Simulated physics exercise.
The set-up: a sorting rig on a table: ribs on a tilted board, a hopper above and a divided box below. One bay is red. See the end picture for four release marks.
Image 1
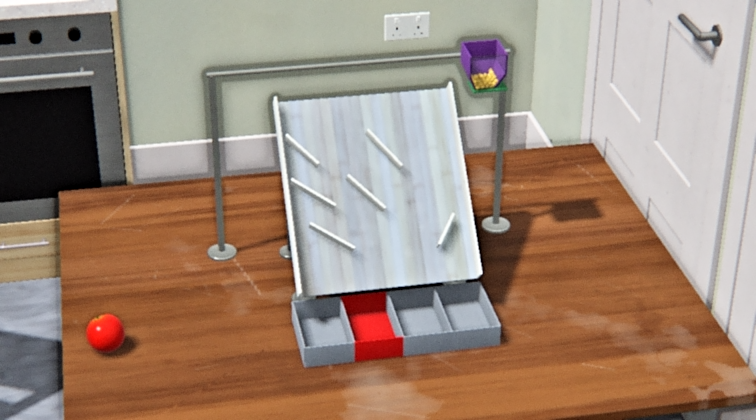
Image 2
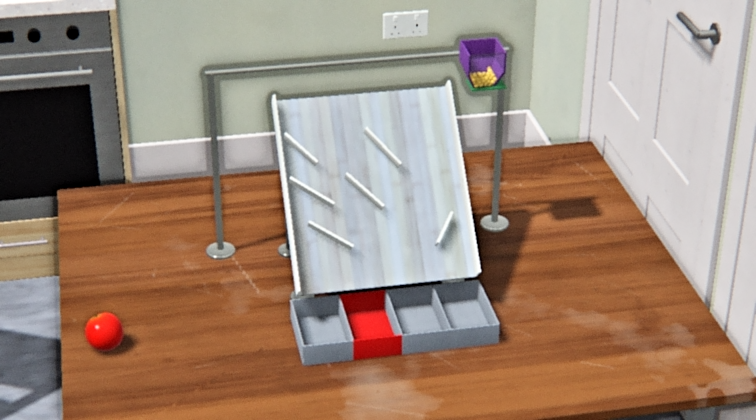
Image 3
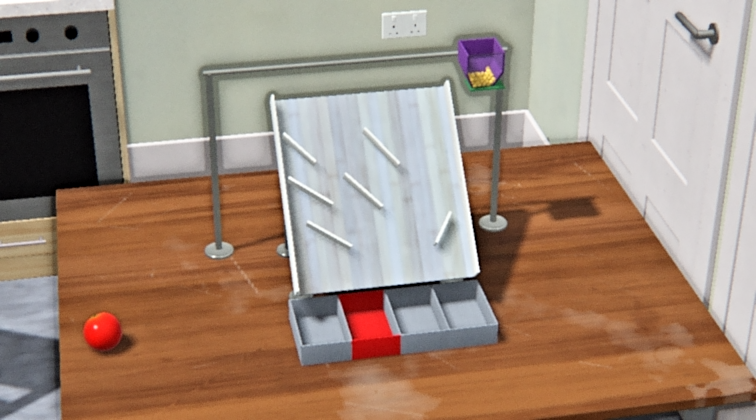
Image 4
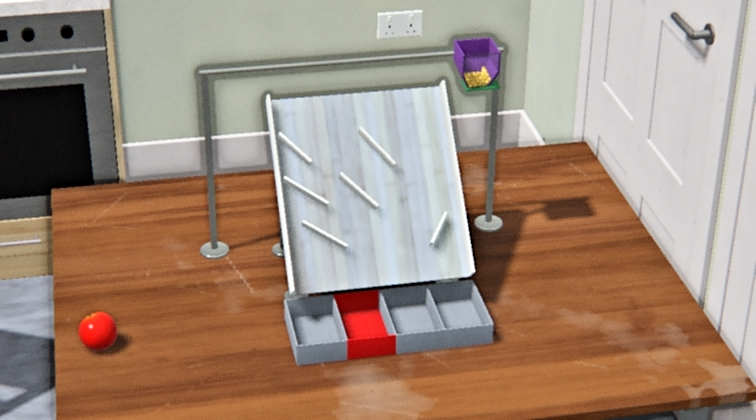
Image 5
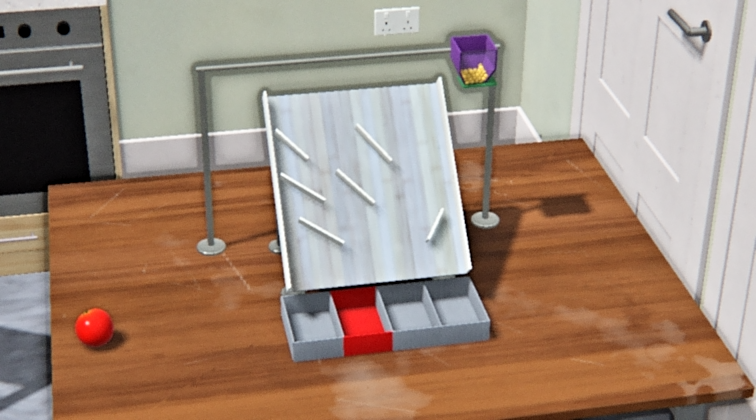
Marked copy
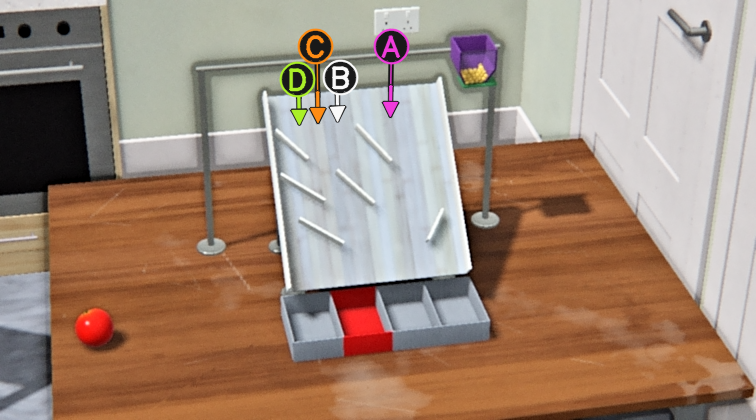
A tilted board with slanted ribs stood on a wooden table, a purple hopper of yellow puffs above and a divided box with one red bay below; nothing moved except the view, shifting slightly.
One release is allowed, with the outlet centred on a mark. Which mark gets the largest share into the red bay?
D beats the others.
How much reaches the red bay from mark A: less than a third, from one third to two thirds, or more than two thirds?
Mark A gives less than a third.
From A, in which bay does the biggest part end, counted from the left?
It is the third one.
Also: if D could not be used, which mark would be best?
C it is.
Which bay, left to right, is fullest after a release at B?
The third from the left.
On the marked copy, mark A meets the board at (390, 111); mark B meets the board at (337, 115); mark C meets the board at (317, 117); mark D meets the board at (299, 119).
With A, none in the red bay, nearly all in other bays, a stray few outside the box.
With B, a small part in the red bay, most in other bays.
With C, about a third in the red bay, about half in other bays.
With D, about half in the red bay, about a third in other bays, a stray few outside the box.
